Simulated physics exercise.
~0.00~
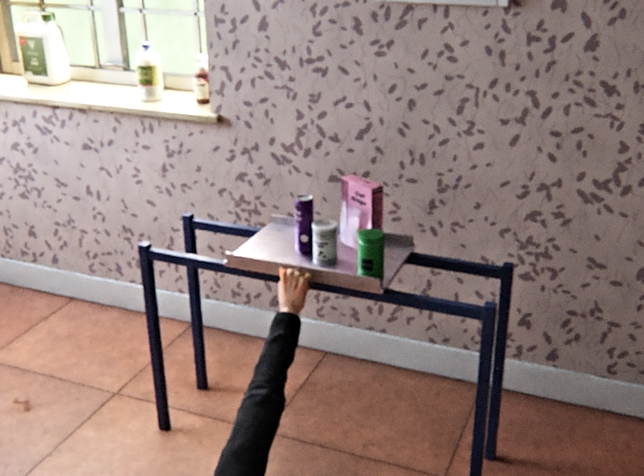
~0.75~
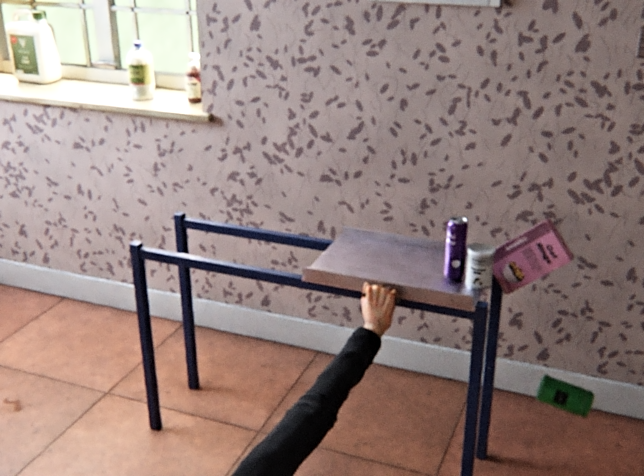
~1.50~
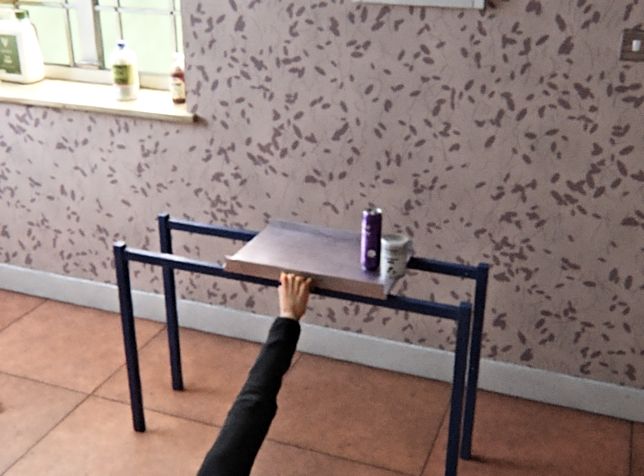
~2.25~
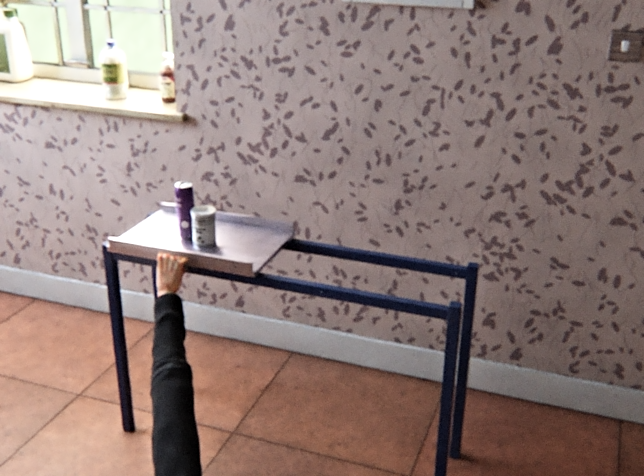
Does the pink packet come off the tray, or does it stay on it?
The pink packet comes off the tray, tipping out over the right end when the tray is pushed that way.
